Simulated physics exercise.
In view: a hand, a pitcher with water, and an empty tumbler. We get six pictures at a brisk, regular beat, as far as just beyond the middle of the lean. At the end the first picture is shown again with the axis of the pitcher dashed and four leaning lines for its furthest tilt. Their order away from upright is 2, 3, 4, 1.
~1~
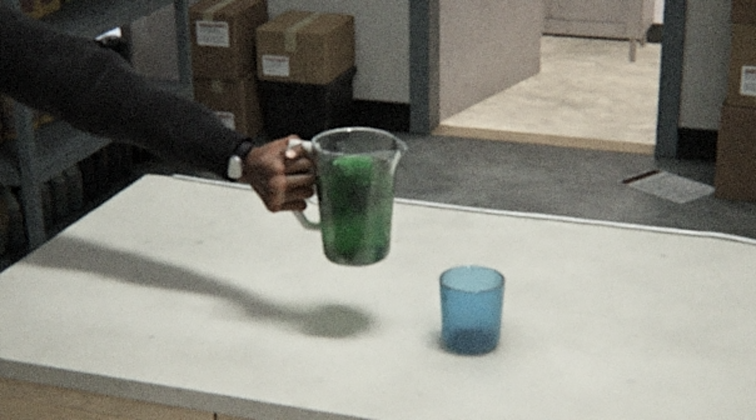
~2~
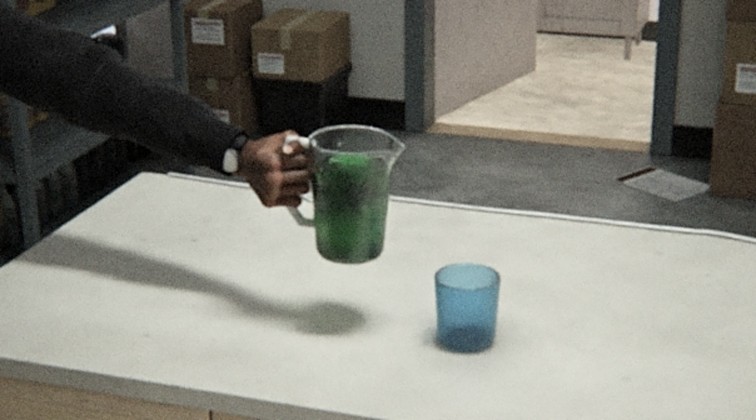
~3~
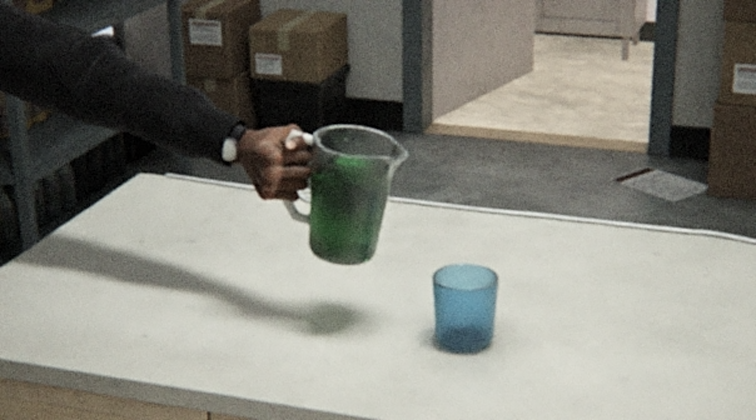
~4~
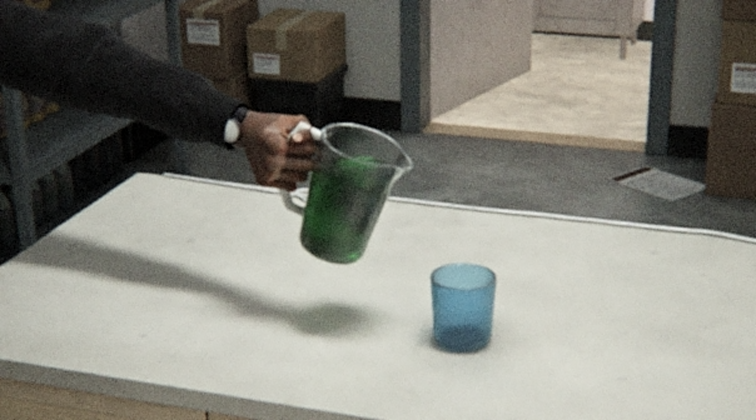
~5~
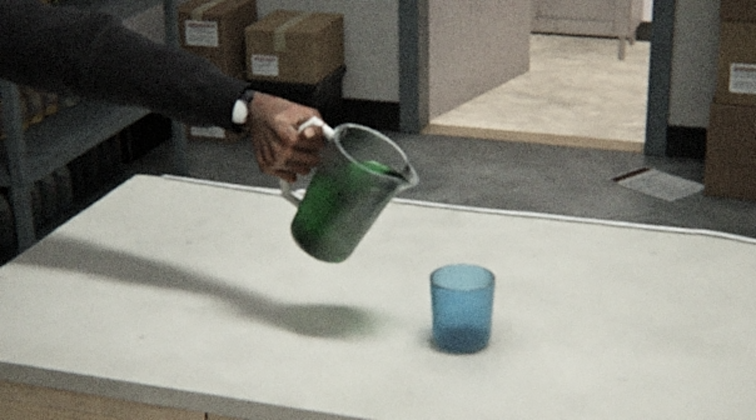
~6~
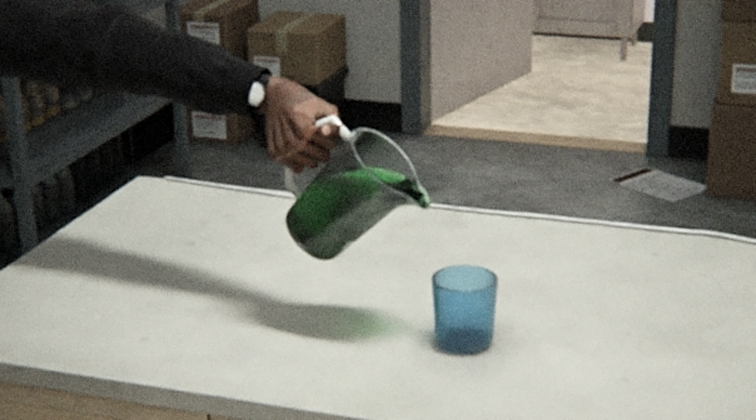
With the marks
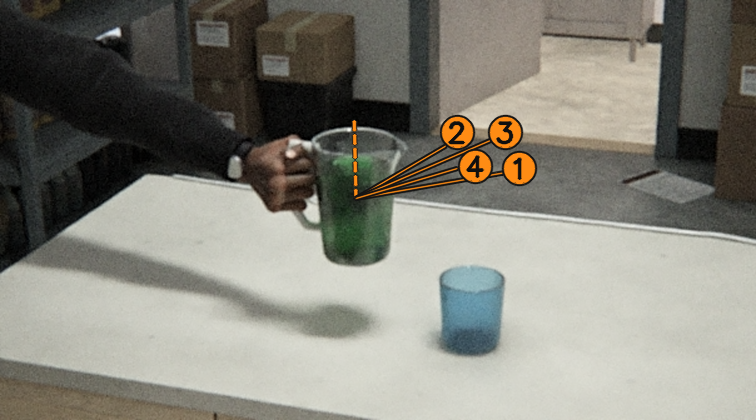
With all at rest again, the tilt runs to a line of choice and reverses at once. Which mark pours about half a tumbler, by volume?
2 works best here.
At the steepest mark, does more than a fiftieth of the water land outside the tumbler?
Yes, it does.
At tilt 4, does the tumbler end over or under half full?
Over.
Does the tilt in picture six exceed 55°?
No, it does not.
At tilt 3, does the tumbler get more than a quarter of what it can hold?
Yes.
In orange, 1 at (502, 173); 2 at (445, 146); 3 at (490, 140); 4 at (457, 168).
If 1 is chosen, the tumbler ends with about 97 % of what it can hold; 13 % of the water is spilt.
If 2 is chosen, the tumbler ends with about 49 % of what it can hold.
If 3 is chosen, the tumbler ends with about 69 % of what it can hold.
If 4 is chosen, the tumbler ends with about 92 % of what it can hold.
